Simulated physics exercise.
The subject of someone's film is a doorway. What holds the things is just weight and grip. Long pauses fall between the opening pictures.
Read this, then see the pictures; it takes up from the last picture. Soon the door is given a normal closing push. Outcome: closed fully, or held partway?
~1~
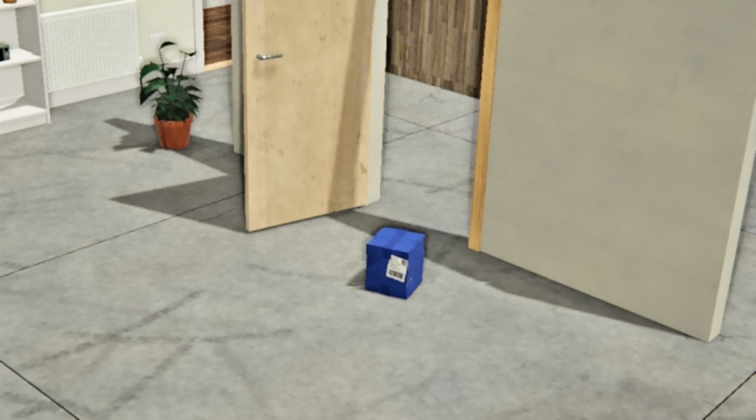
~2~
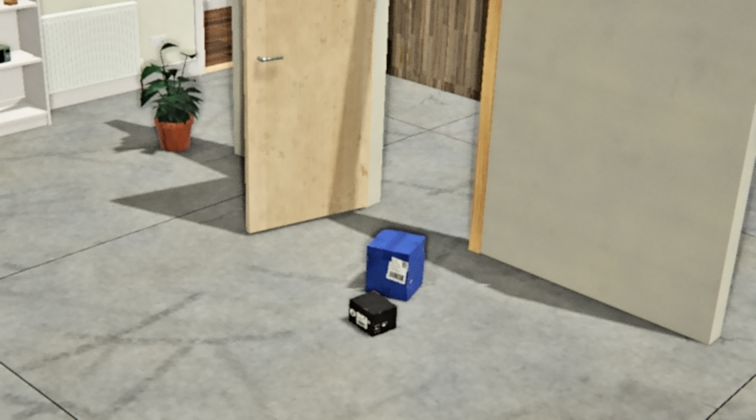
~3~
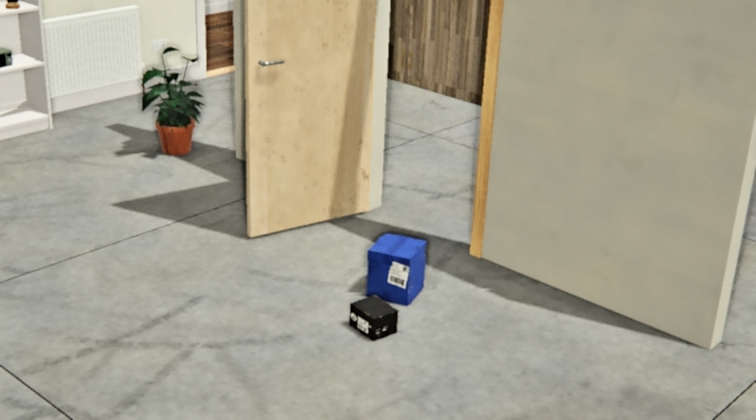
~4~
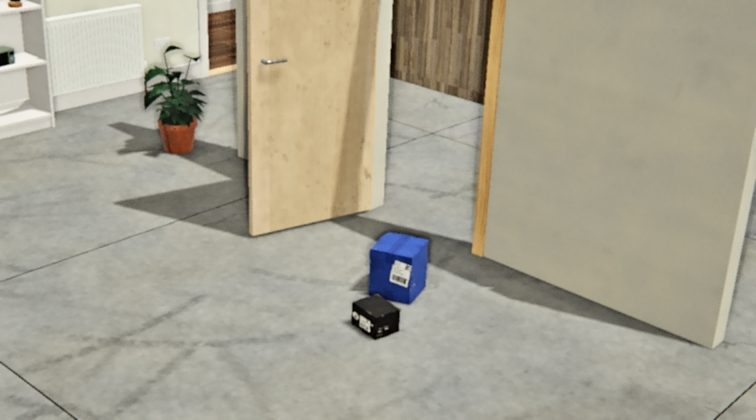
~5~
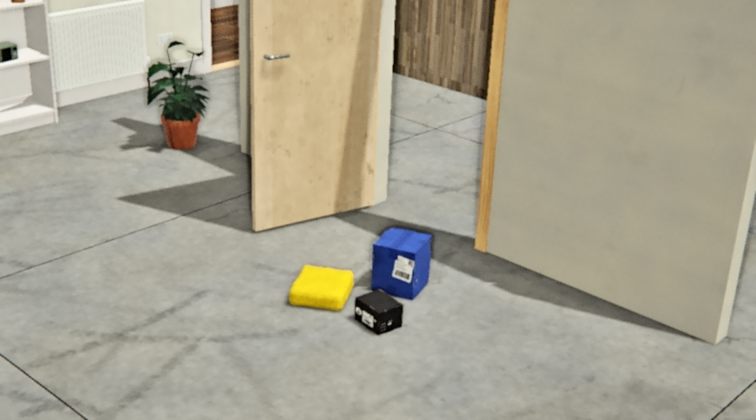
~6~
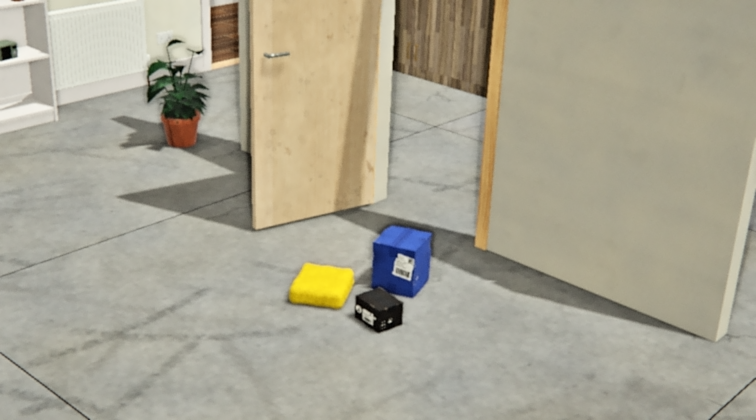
Seems the door lines up with the frame at the end.
Then, 1.10 s later than the last frame, door 71° open.
Then, 1.80 s later than the last frame, door 36° open.
When it is over, door 0° open; all 3 as before. End places, in pixels of the last picture, yellow cushion near (322, 286).
